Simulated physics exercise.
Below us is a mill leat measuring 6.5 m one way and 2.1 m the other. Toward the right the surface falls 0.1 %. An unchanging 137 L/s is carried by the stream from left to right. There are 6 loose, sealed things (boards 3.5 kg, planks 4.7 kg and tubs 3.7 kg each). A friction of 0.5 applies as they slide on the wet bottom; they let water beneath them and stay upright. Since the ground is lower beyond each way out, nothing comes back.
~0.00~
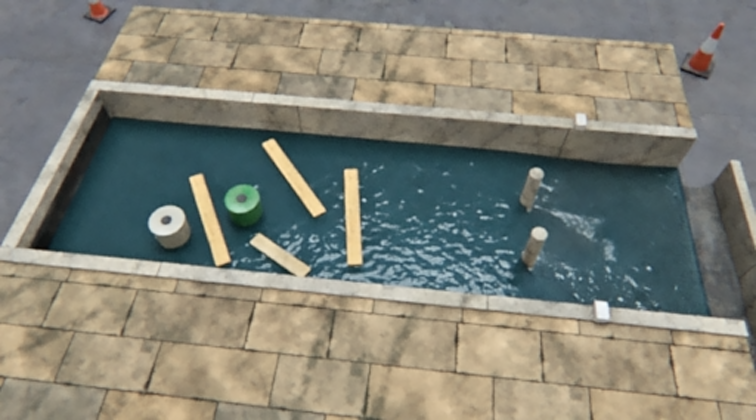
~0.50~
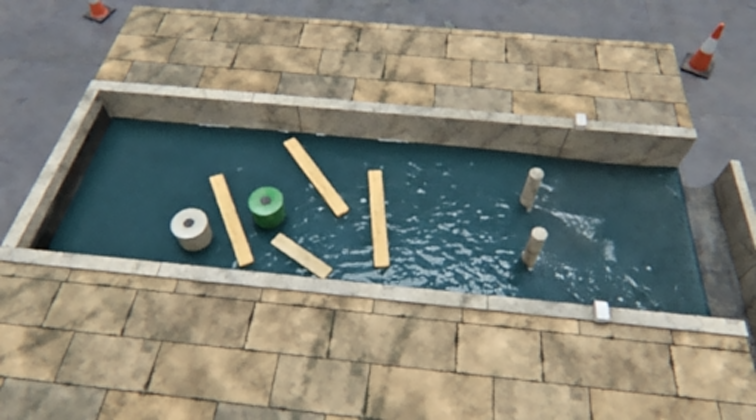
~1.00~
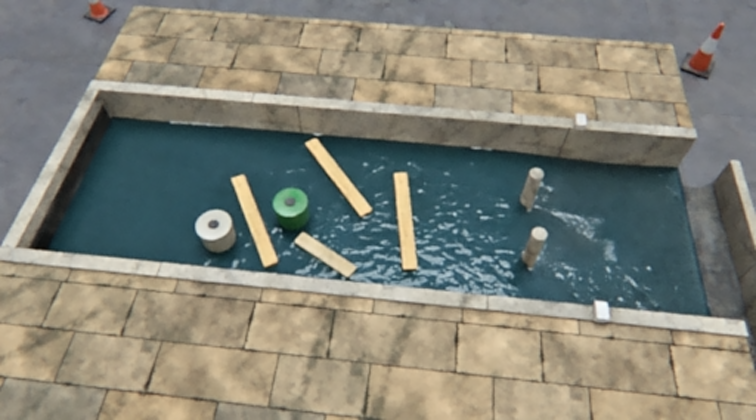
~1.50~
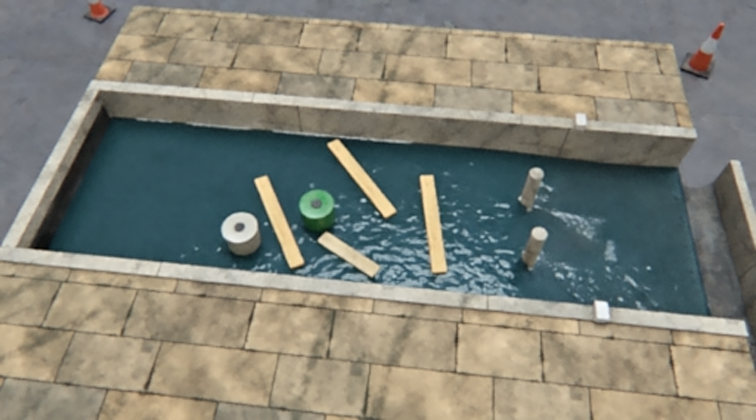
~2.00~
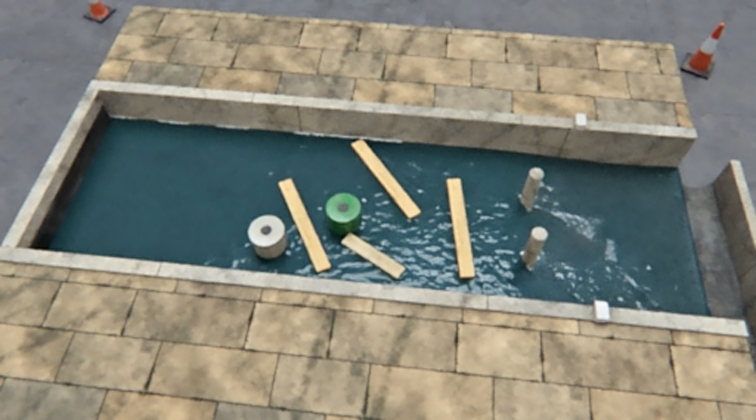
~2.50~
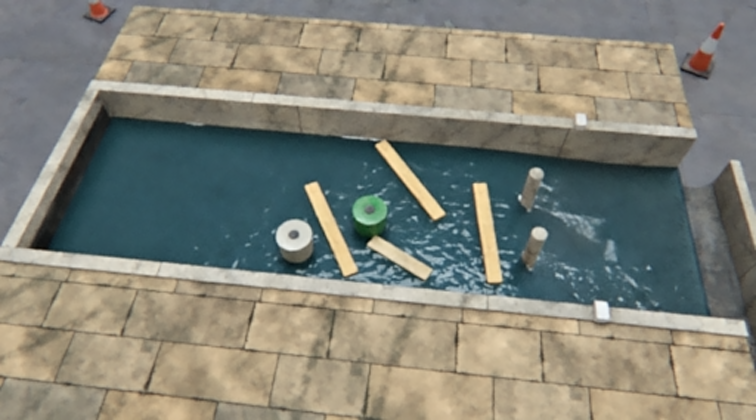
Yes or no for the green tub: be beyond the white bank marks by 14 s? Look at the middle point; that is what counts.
Green tub: Comes up short.
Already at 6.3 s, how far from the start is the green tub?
250 cm or so by then.
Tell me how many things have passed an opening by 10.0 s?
Total: 0.
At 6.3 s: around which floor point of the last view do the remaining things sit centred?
The centre sits near (478, 250).
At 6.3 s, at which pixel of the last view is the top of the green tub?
By then the top sits at about (480, 215).
After 3.5 s the green tub is near (424, 212), 1.9 m from its start, afloat; 0 of 6 are over the mark; 6 afloat.
After 6.3 s the green tub is near (480, 215), 2.4 m from its start, afloat; 0 of 6 are over the mark; 6 afloat.
After 10.0 s the green tub is near (480, 214), 2.4 m from its start, afloat; 0 of 6 are over the mark; 6 afloat.
After 14.0 s the green tub is near (480, 214), 2.4 m from its start, afloat; 0 of 6 are over the mark; 6 afloat.
